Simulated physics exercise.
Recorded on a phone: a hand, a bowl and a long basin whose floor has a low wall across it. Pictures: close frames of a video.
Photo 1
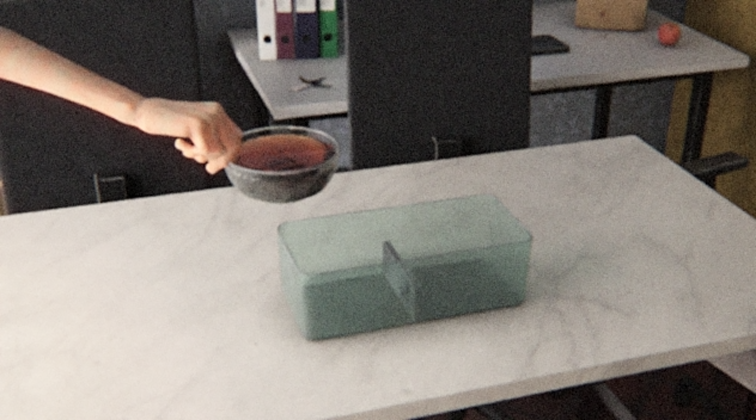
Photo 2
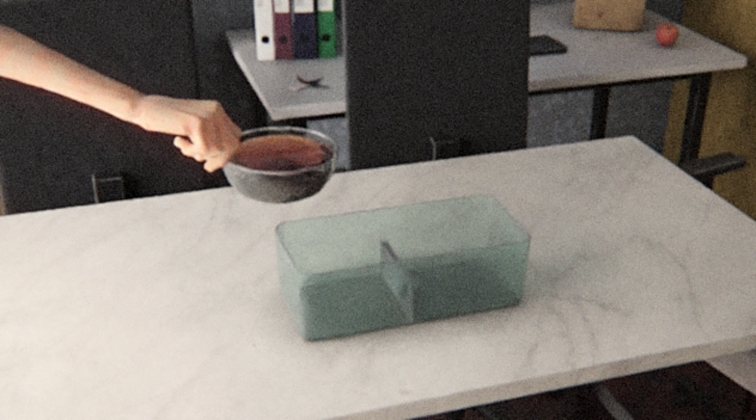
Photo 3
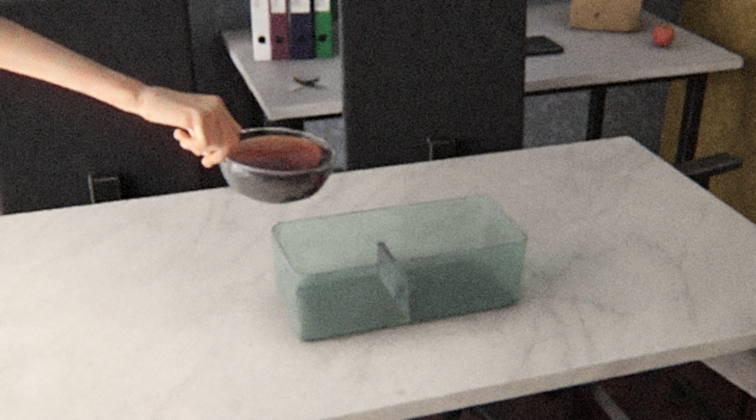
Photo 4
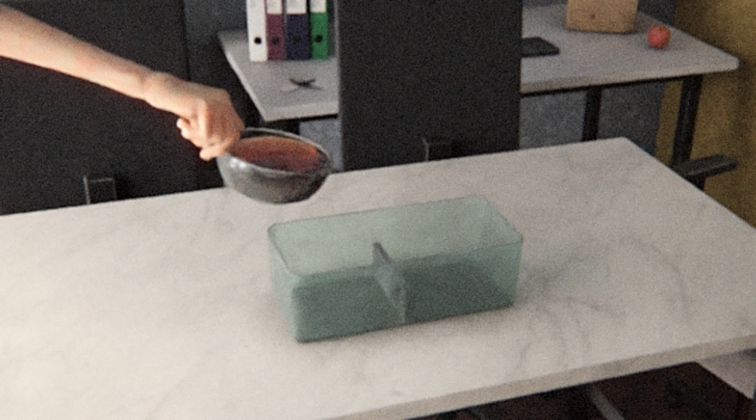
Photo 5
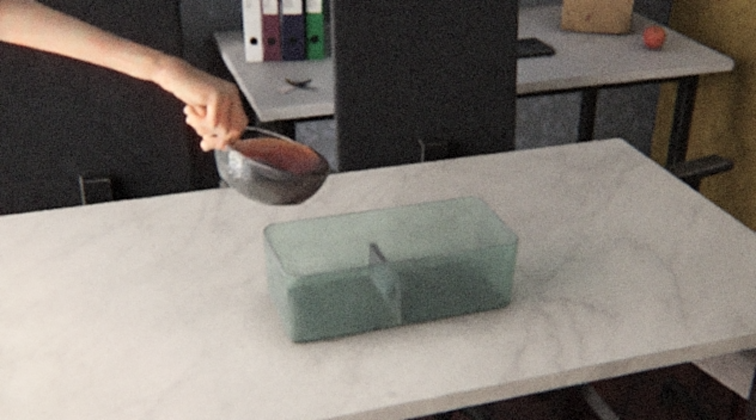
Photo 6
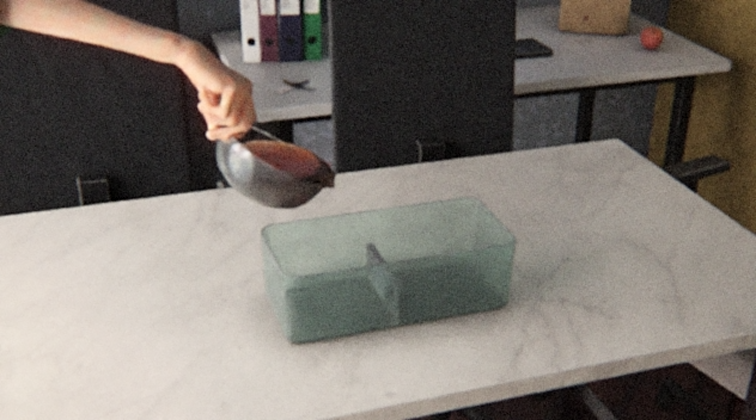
Over a marble-topped table in an office, a hand tilts a bowl of reddish-brown liquid rightward above a divided green basin.
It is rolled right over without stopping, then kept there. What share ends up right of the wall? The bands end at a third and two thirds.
The part right of the wall will probably remain beneath one third.
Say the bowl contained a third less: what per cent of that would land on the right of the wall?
That works out to some 5 %.
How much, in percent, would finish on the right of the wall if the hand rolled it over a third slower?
Close to 5 out of every hundred.
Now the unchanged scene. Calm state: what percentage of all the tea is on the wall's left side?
Around 90 percent.
A moment on, the bowl is tipped on its side and 8 per cent is still to pour, 62 is left of the wall and 0 right of it.
Next, the bowl is tipped right over and 0 per cent is still to pour, 88 is left of the wall and 2 right of it.
Then the bowl is tipped right over and 0 per cent is still to pour, 90 is left of the wall and 6 right of it.
Later the bowl is tipped right over and 0 per cent is still to pour, 90 is left of the wall and 6 right of it.
Finally, 89 per cent lies left of the wall, 6 right of it and 4 outside.
